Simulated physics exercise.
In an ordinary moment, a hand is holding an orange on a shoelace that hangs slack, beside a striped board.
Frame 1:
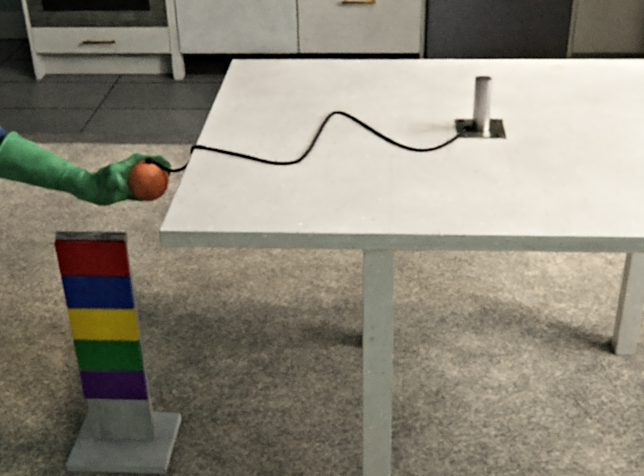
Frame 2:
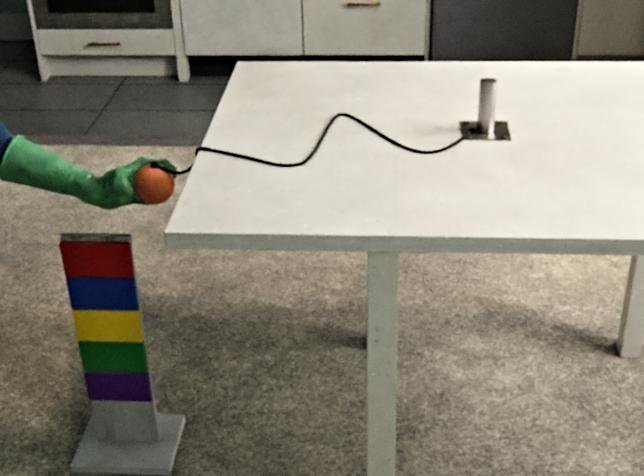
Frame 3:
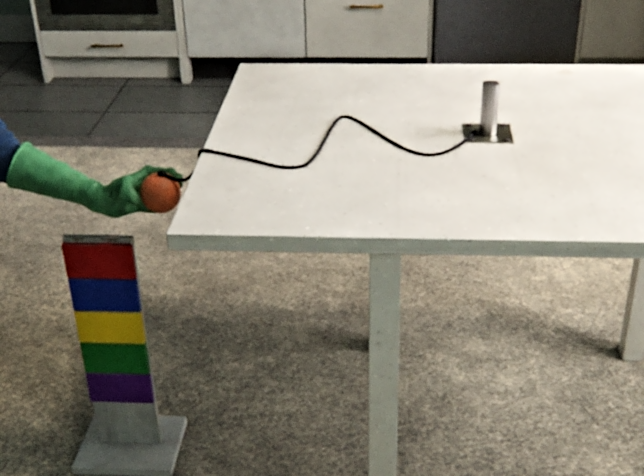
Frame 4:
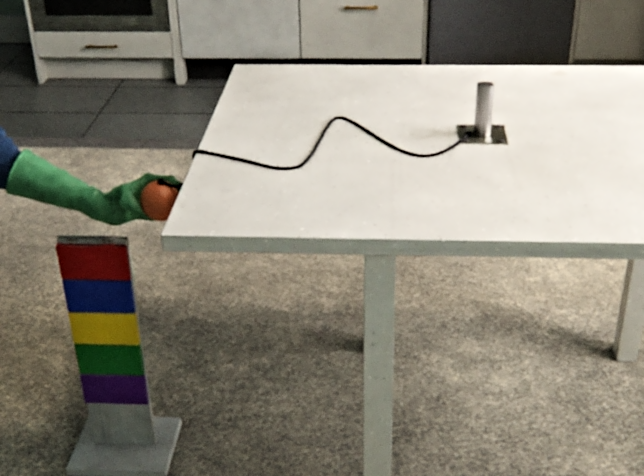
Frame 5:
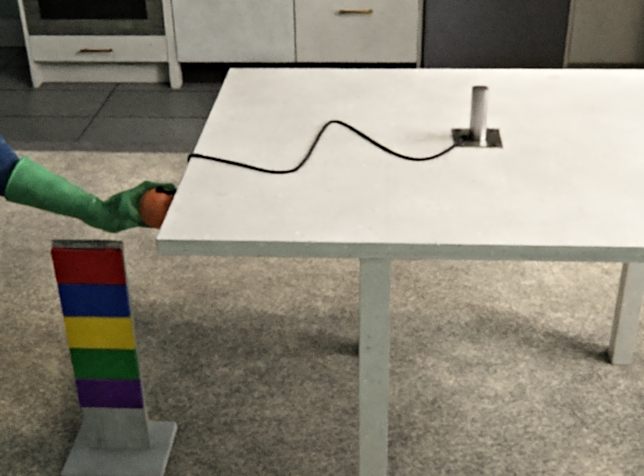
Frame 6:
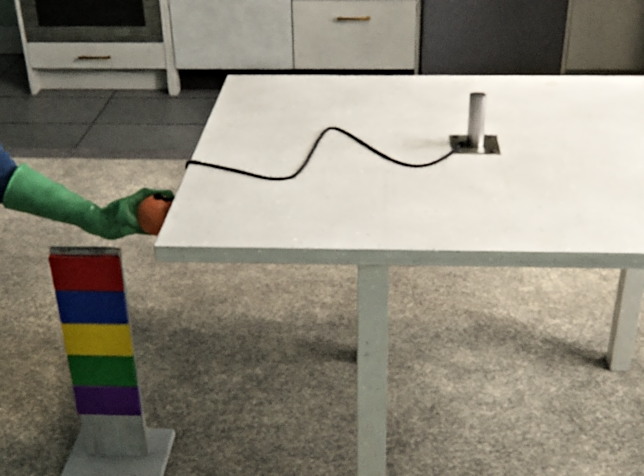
A green-gloved hand holding an orange ball shifts slightly right and then sinks a little at the left edge of a white table, above a striped board, while the dark cord lying across the tabletop barely changes shape.
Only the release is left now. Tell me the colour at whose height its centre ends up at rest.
It ends up level with green.
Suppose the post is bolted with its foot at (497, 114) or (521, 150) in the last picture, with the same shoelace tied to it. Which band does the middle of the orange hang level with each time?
It comes out yellow the first time and yellow the second time.
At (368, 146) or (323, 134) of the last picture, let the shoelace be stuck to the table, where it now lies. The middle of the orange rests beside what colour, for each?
Try one: Yellow. Try two: Blue.
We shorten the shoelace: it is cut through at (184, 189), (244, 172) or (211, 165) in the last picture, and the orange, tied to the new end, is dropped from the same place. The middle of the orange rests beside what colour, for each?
Per try - 1: Yellow; 2: Red; 3: Blue.
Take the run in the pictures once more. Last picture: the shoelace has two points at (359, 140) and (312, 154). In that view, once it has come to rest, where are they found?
Well, the first one sits at (304, 151), and the second one sits at (192, 162).
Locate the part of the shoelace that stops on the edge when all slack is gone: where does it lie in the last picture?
(312, 154).
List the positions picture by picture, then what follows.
In the first picture, orange (148, 180); red (92, 260); blue (97, 293); yellow (103, 325); green (108, 356); purple (113, 386).
In the second picture, orange (154, 184); shoelace through (451, 146) (380, 134) (331, 122) (307, 160) (230, 154).
In the third picture, orange (160, 193).
In the fourth picture, orange (160, 201); shoelace through (448, 150) (377, 137) (328, 125) (304, 163) (227, 157).
In the fifth picture, orange (159, 208).
In the sixth picture, orange (157, 215); shoelace through (440, 160) (370, 147) (322, 135) (297, 173) (220, 167).
Soon after, orange near (245, 349); level with green.
After that, orange near (192, 369); level with green.
In the end, orange near (214, 369); level with green. The shoelace holds its middle at green.
